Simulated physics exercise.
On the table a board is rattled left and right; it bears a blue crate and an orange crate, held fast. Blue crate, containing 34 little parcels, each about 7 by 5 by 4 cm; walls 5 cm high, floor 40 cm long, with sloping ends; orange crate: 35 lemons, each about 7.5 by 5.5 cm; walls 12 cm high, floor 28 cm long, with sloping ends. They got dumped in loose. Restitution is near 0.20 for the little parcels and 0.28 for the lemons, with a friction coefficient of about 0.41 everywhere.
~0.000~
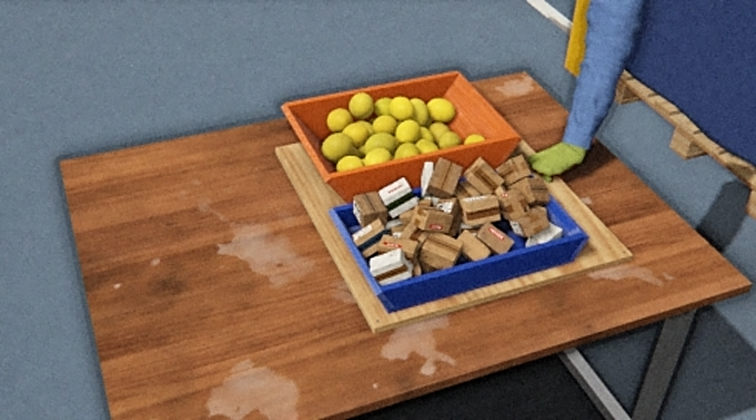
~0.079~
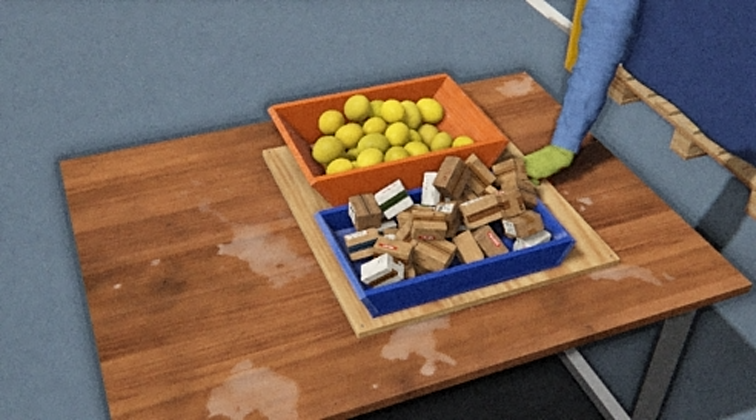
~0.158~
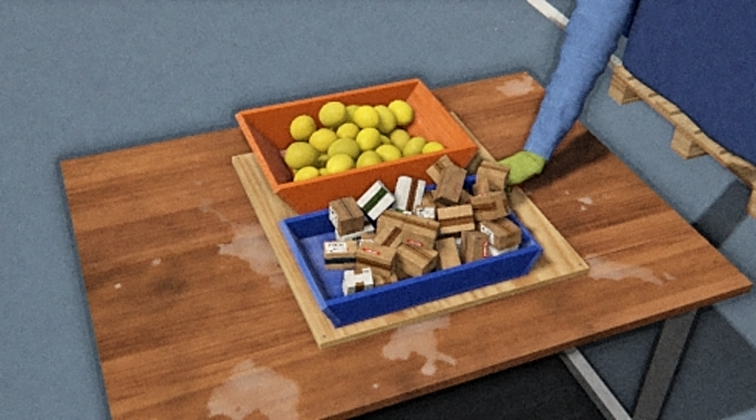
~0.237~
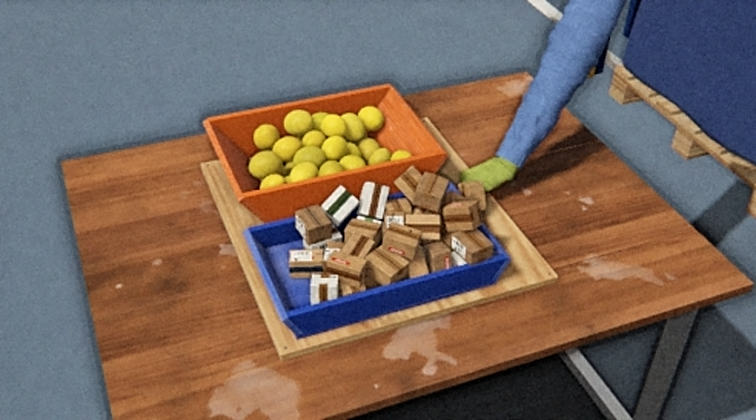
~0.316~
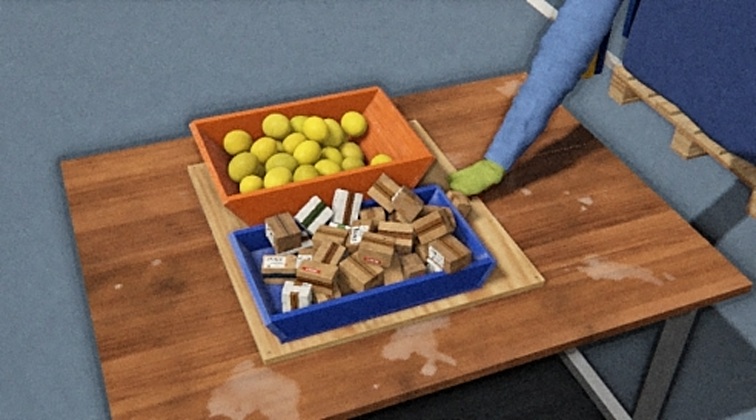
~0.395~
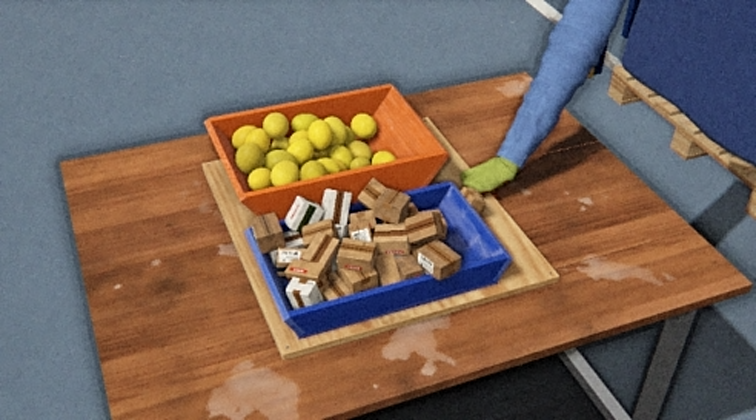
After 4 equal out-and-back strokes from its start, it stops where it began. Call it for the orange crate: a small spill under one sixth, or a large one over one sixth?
A small spill.
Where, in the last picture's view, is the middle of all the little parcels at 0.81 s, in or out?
Pixel (430, 231), give or take.
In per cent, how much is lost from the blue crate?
The blue crate comes in at 35 in a hundred.
After 0.81 s, the blue crate is down by 5 of 34 and the orange crate has all 35.
After 1.33 s, the blue crate is down by 6 of 34 and the orange crate has all 35.
After 2.06 s, the blue crate is down by 10 of 34 and the orange crate has all 35.
Outcome (at 3.00 s), the blue crate is down by 12 of 34 and the orange crate has all 35. Asked share, 0 of 35, 0 per cent.
